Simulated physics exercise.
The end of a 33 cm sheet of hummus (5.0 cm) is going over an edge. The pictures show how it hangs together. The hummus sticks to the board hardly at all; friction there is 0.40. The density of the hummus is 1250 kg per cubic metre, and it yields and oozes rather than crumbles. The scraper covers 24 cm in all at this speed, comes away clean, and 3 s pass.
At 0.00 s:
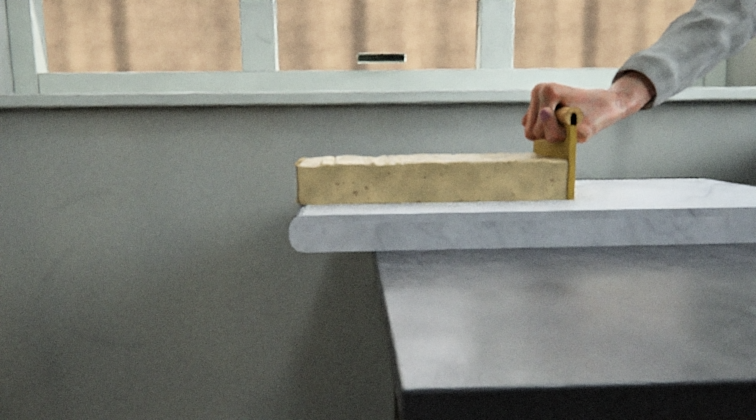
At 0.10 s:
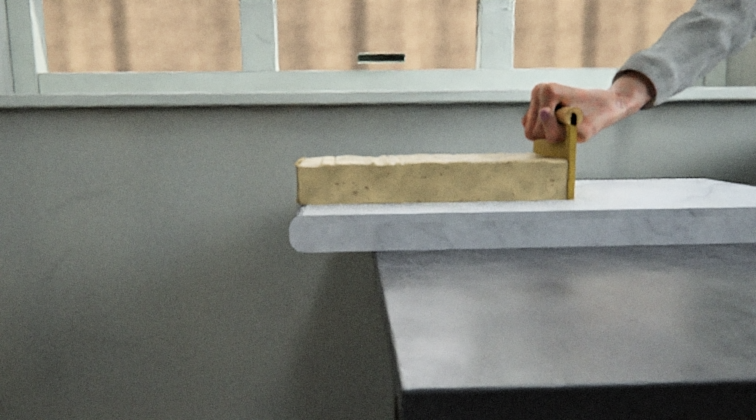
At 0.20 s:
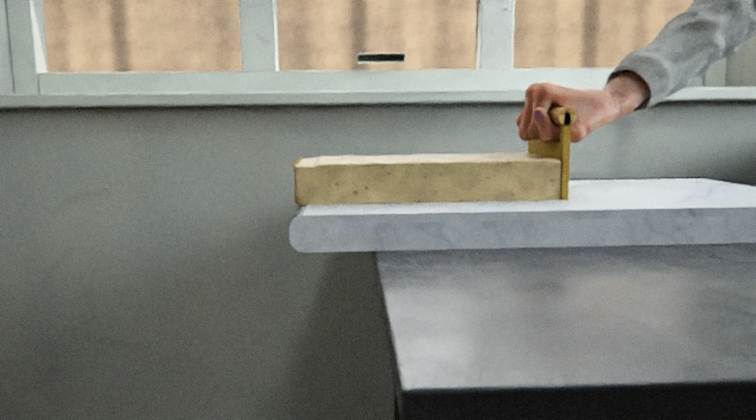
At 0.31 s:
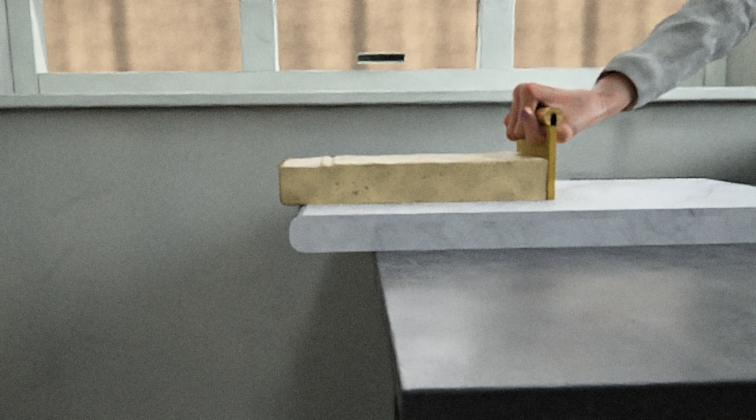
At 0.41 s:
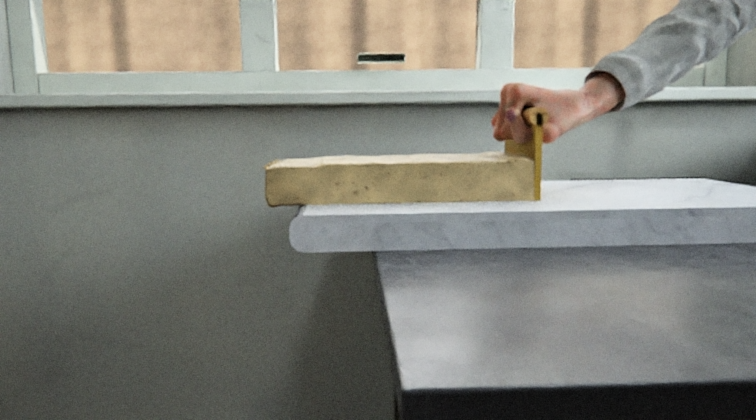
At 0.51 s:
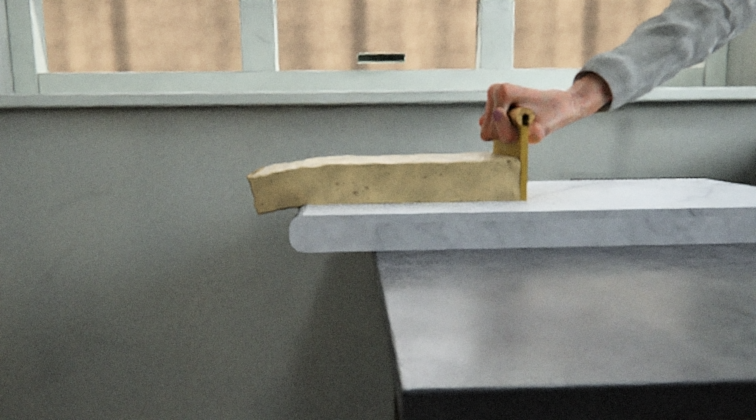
A hand with a scraper pushes a beige slab left until its front end droops past the board's edge.
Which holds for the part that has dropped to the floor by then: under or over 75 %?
Expect under 75 %.
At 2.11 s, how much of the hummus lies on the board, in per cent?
About 30 %.
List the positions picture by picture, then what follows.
The first frame shows foot of the scraper at (568, 200), not yet moved; front end of the hummus at (296, 182).
The second frame shows foot of the scraper at (568, 200), not yet moved; front end of the hummus at (296, 182).
The third frame shows foot of the scraper at (562, 200), moved 8 mm; front end of the hummus at (293, 178).
The fourth frame shows foot of the scraper at (548, 200), moved 2.4 cm; front end of the hummus at (279, 171), 6 % of it past the edge, in one piece.
The fifth frame shows foot of the scraper at (534, 201), moved 4.1 cm; front end of the hummus at (265, 173), 11 % of it past the edge, in one piece.
The sixth frame shows foot of the scraper at (520, 201), moved 5.8 cm; front end of the hummus at (249, 185), 16 % of it past the edge, in one piece.
By 0.99 s, 59 % lies on the board and 0 % has fallen.
By 1.55 s, 31 % lies on the board and 31 % has fallen.
By 2.11 s, 28 % lies on the board and 61 % has fallen.
By 2.67 s, 28 % lies on the board and 61 % has fallen.
By 4.67 s, at the end, 28 % lies on the board and 61 % has fallen.
